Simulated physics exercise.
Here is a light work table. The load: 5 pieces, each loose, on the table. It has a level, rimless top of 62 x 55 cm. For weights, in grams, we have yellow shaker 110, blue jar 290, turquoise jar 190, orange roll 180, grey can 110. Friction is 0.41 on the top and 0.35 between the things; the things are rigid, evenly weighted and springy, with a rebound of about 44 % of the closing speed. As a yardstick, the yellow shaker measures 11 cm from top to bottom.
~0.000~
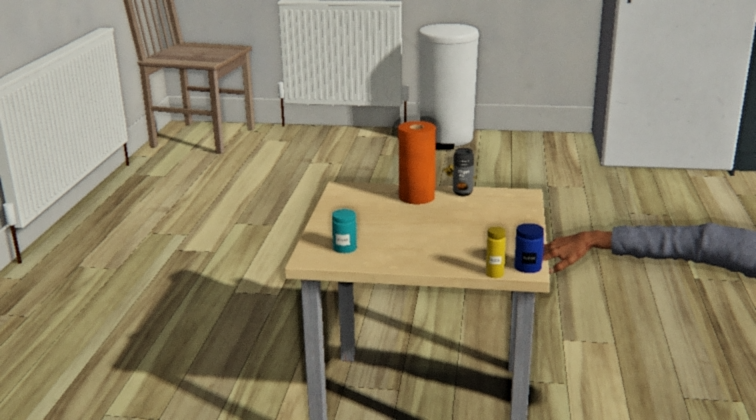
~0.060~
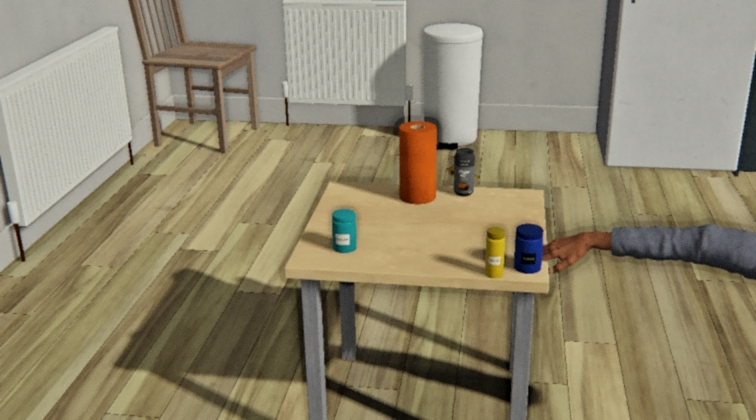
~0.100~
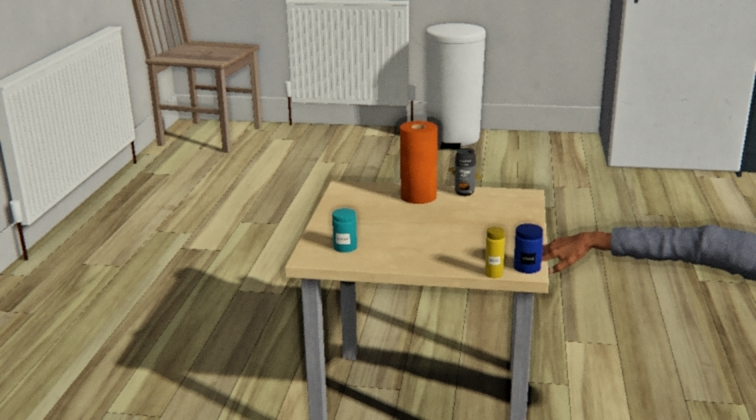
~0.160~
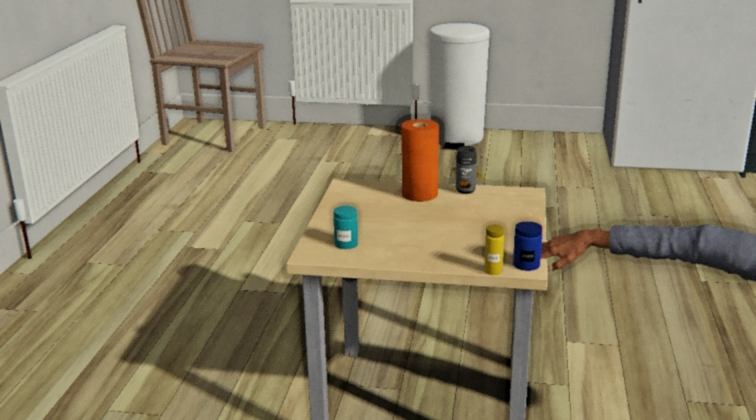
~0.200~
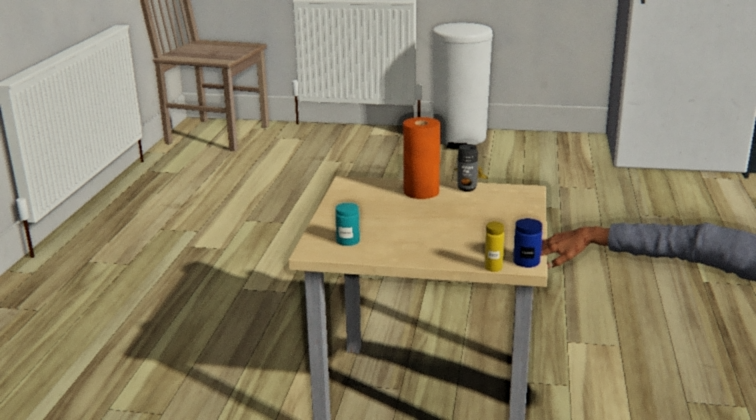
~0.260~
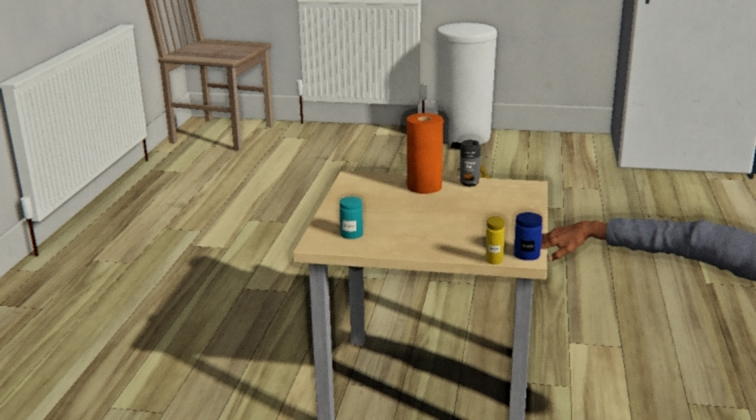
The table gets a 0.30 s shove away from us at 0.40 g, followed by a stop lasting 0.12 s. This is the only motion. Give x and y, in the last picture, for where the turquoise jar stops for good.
It stops near (370, 179) in the last picture.
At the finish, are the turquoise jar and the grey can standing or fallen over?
Here's how it ends: The turquoise jar never goes down, and the grey can comes down.
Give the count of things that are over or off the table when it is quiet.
Tally: 3.
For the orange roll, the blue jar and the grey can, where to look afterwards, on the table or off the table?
When everything stops, the orange roll is out of bounds, the blue jar is still in bounds, and the grey can is out of bounds.
After 0.56 s, table along by 25 cm; grey can now off the table; turquoise jar moved 8 cm near (369, 181); yellow shaker on its side.
After 0.86 s, table along by 25 cm; yellow shaker and orange roll now off the table; turquoise jar moved 10 cm near (370, 179); blue jar moved 10 cm.
After 1.06 s, table along by 25 cm; turquoise jar moved 10 cm near (370, 179); blue jar moved 10 cm.
After 1.26 s, turquoise jar resting near (370, 179).
In the end (1.3 s), off the table, yellow shaker, orange roll and grey can; not toppled but over 5 cm from the start, blue jar and turquoise jar. At the end, from the last picture's camera, turquoise jar near (370, 179).
